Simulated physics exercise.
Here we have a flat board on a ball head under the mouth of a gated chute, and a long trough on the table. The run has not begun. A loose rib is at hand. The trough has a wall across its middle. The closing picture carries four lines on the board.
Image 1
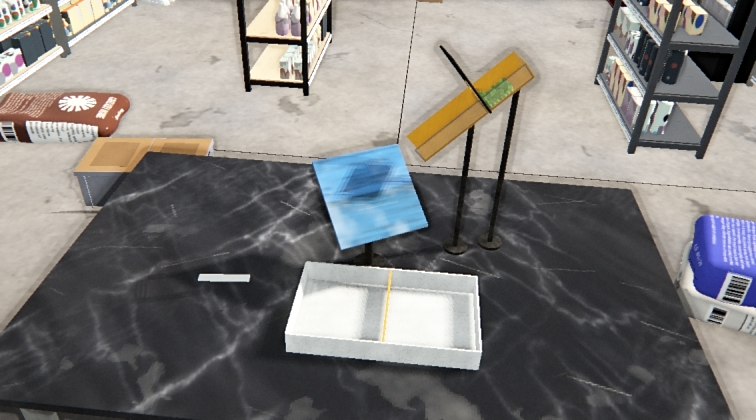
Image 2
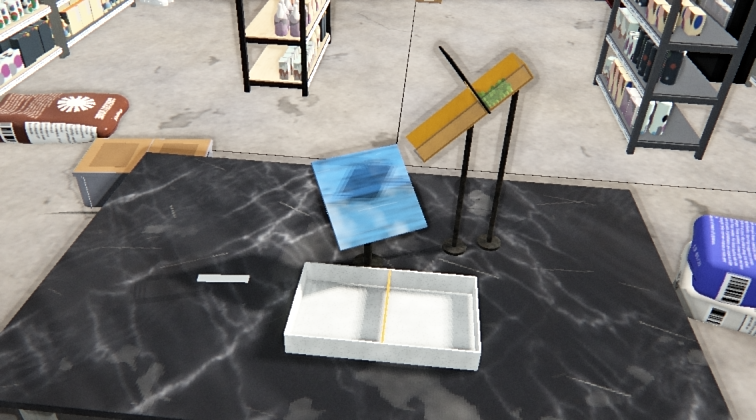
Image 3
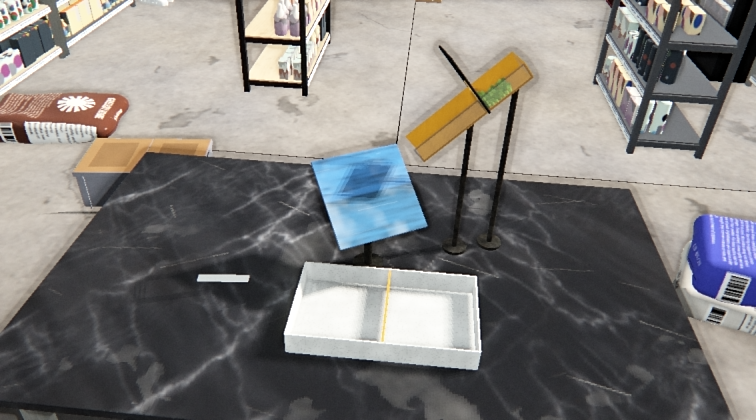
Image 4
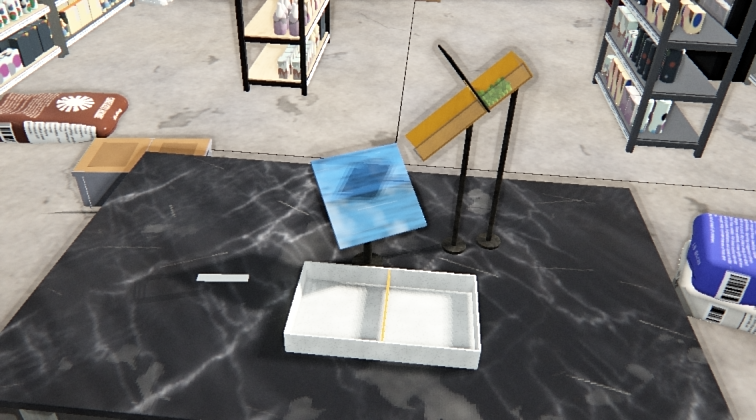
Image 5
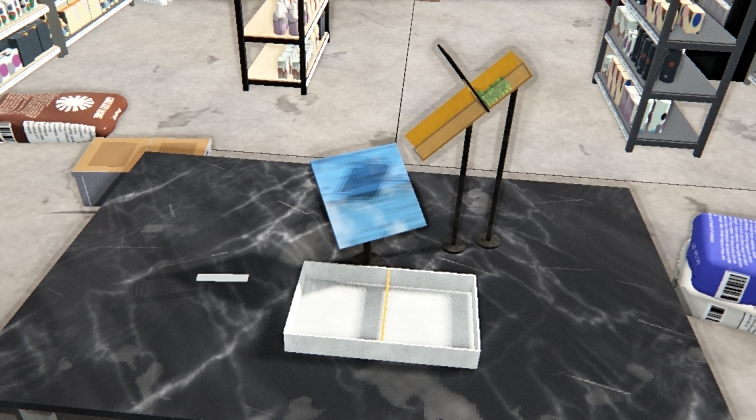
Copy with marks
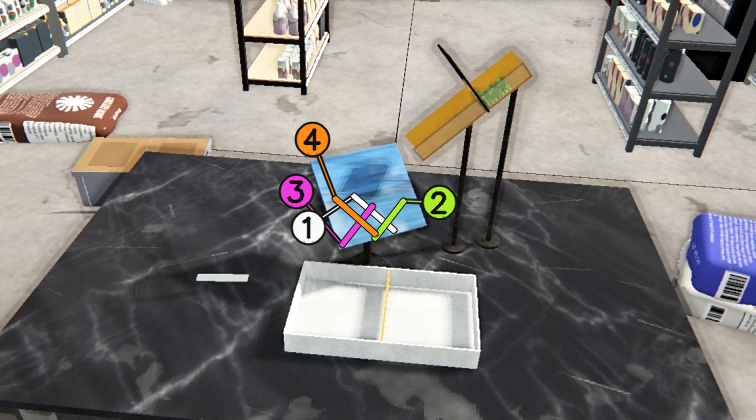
A black marbled table stood in a shop-like room, holding a tilted blue board, a yellow chute on two dark posts, a divided white trough and a small pale strip; nothing noticeably moved.
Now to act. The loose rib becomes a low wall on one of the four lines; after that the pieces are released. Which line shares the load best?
3.
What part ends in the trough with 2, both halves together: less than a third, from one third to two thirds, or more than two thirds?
Line 2 gives more than two thirds.
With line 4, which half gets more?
More lands on the right.
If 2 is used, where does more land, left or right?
The left half.
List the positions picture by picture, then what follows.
In the first frame, load behind the gate at (493, 95), dried peas; lip of the chute at (421, 155), sloping fairly steeply.
In the second frame, middle of the board at (370, 195), tilted fairly steeply; middle of its low edge at (385, 238); of its high edge at (355, 153).
In the third frame, front corners of the trough at (285, 334) and (480, 352); front end of its middle wall at (382, 343).
In the fourth frame, middle of the load at (491, 94); lip at (419, 154).
In the fifth frame, middle of the load at (491, 94); lip at (419, 154).
On the marked copy, line 1 from (353, 196) to (393, 230); line 2 from (403, 200) to (374, 238); line 3 from (372, 206) to (342, 244); line 4 from (335, 198) to (375, 233).
For line 1, of what is caught, a stray few in the left half, nearly all in the right.
For line 2, of what is caught, nearly all in the left half, a stray few in the right.
For line 3, of what is caught, about two thirds in the left half, about a third in the right.
For line 4, of what is caught, a small part in the left half, most in the right.
